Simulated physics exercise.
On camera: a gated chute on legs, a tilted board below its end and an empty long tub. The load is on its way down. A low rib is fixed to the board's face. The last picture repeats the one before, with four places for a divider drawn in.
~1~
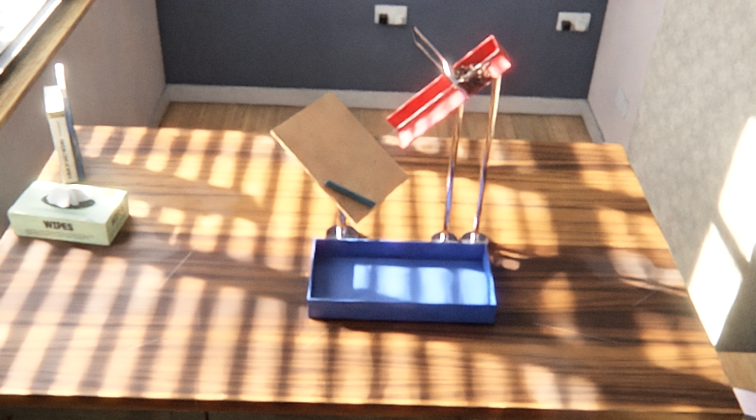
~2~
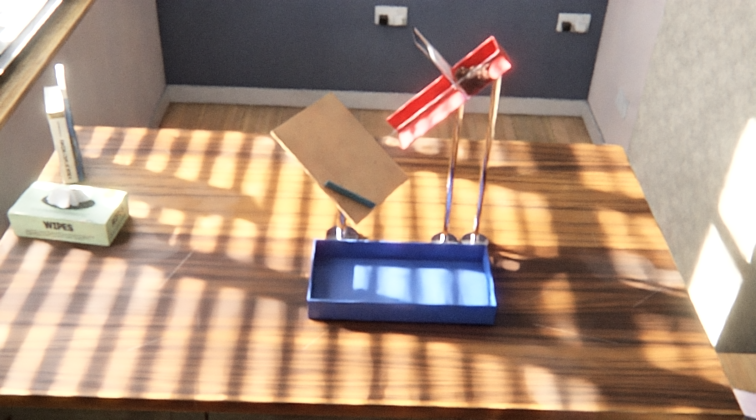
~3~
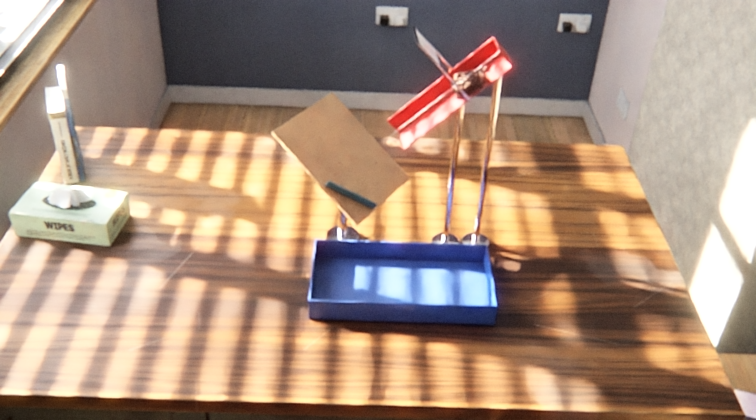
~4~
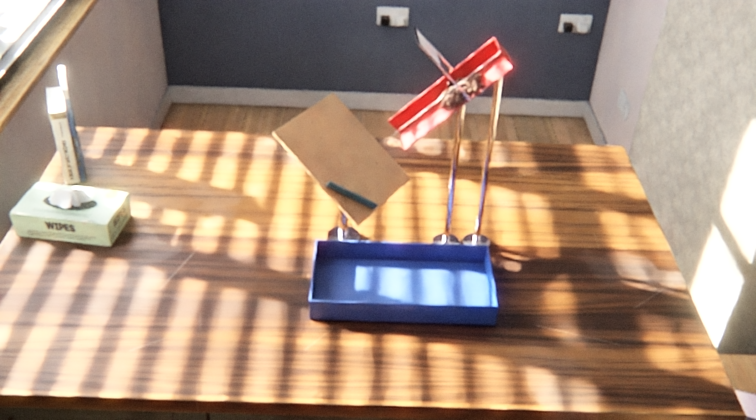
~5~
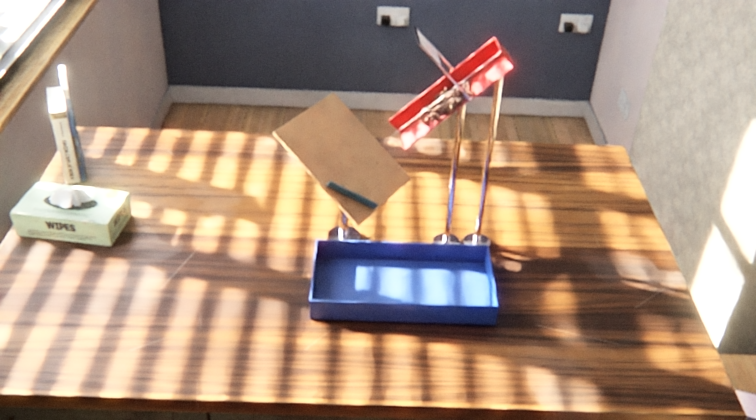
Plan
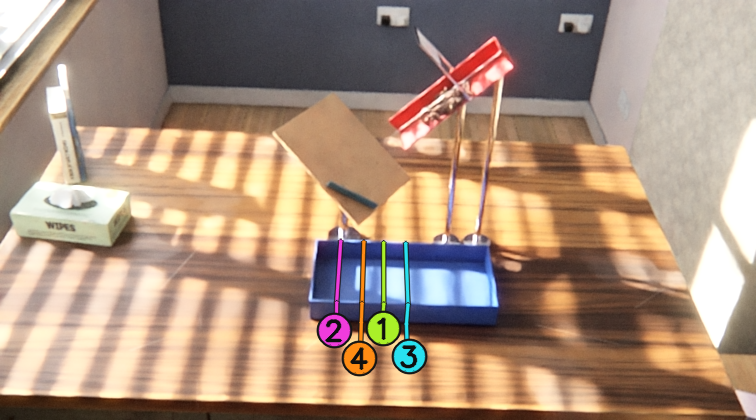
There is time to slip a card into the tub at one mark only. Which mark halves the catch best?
It is 3.
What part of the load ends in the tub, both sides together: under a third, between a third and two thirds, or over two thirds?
Over two thirds.
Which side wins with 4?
The right side.
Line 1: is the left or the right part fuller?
Right.
On the marked copy, line 1 crosses the front rim at (383, 303); line 2 crosses the front rim at (336, 301); line 3 crosses the front rim at (408, 303); line 4 crosses the front rim at (362, 302).
If 1 is chosen, of what is caught, only a few on the left of the divider, all but a few on the right.
If 2 is chosen, of what is caught, none at all on the left of the divider, the whole lot on the right.
If 3 is chosen, of what is caught, close to half on the left of the divider, close to half on the right.
If 4 is chosen, of what is caught, none at all on the left of the divider, the whole lot on the right.
